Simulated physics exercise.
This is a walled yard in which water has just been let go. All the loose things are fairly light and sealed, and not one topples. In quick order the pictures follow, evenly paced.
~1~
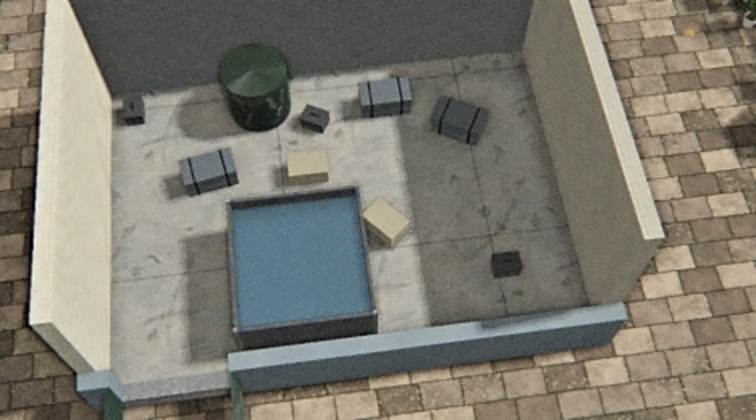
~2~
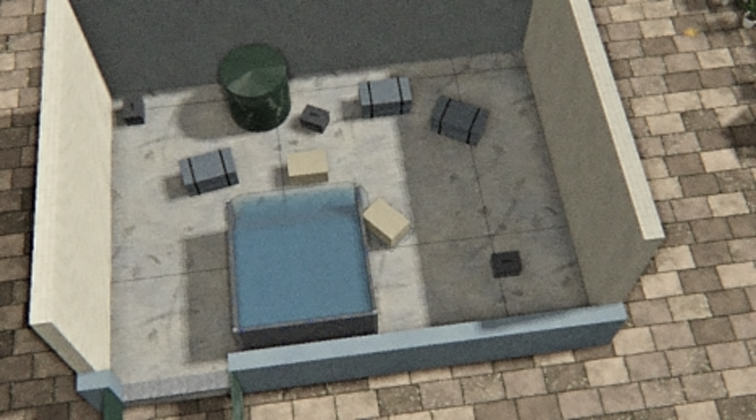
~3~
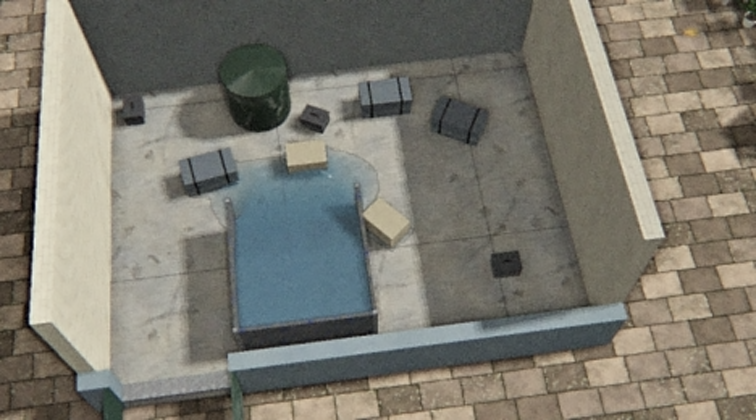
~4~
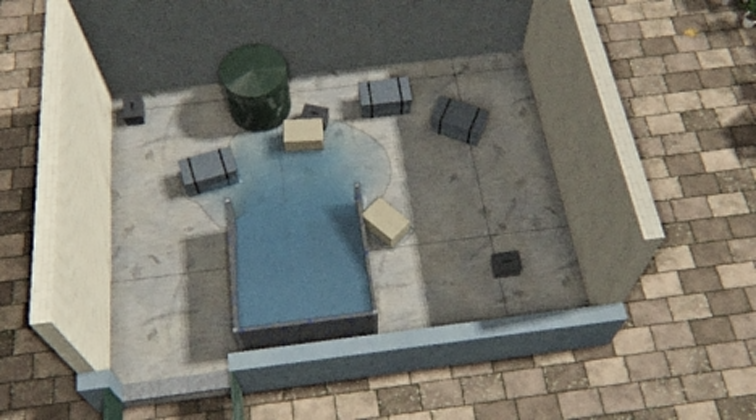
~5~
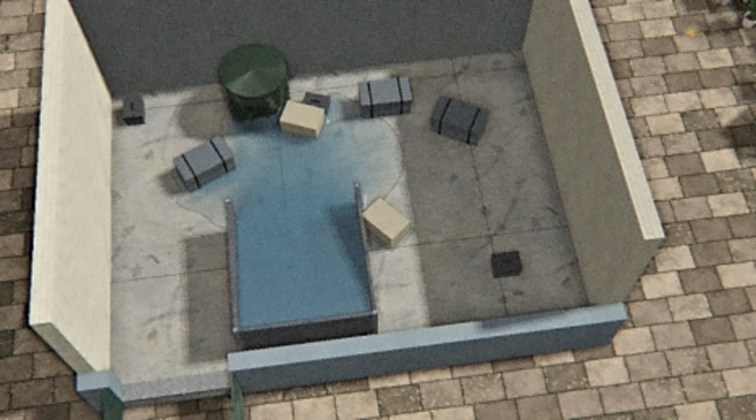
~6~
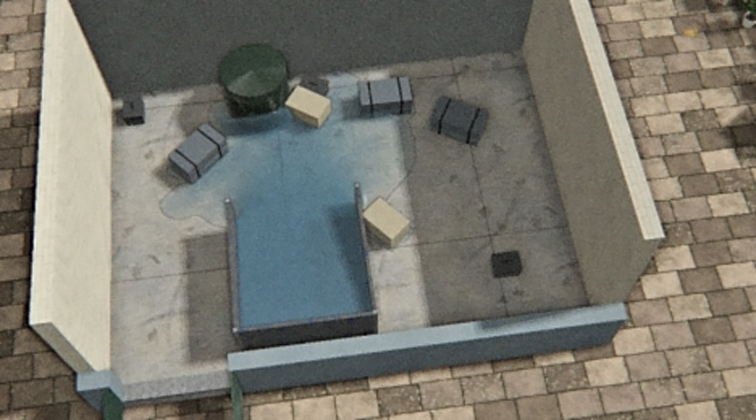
We see water spill from the open back of a blue tank in a walled yard, spreading across the floor and pushing a cream box back toward a green barrel, while a strapped grey case on the left turns and shifts slightly.
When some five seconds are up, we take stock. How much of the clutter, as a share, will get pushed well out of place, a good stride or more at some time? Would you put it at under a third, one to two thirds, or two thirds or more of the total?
Upper band.
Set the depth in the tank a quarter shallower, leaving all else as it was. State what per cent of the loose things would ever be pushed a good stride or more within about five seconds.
80 per cent or so.
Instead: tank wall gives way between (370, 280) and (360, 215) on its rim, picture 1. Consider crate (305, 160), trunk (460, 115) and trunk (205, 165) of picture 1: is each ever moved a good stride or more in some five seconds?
First stays short of it, second covers that distance, third stays short of it.
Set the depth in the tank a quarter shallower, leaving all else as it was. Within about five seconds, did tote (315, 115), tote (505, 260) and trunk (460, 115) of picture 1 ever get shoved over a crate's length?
The first one: Reaches it. The second: Doesn't reach it. The third: Reaches it.
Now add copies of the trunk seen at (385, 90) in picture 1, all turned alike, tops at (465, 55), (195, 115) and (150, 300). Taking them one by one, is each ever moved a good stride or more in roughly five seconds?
In sequence: Pushed clear, pushed clear, pushed clear.
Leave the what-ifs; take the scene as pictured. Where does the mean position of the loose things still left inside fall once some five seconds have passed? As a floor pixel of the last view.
Around (382, 275).
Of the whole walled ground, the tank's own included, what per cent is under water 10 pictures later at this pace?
By my count it's near 55 in a hundred.
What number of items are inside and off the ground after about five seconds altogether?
My count is 5.
A moment on, 3 of 8 are well off their spots; 2 afloat.
Next, 3 of 8 are well off their spots; 5 afloat.
Later, 6 of 8 are well off their spots; 4 afloat.
In the end, 7 of 8 are well off their spots, and 7 have been at some point; 5 afloat.
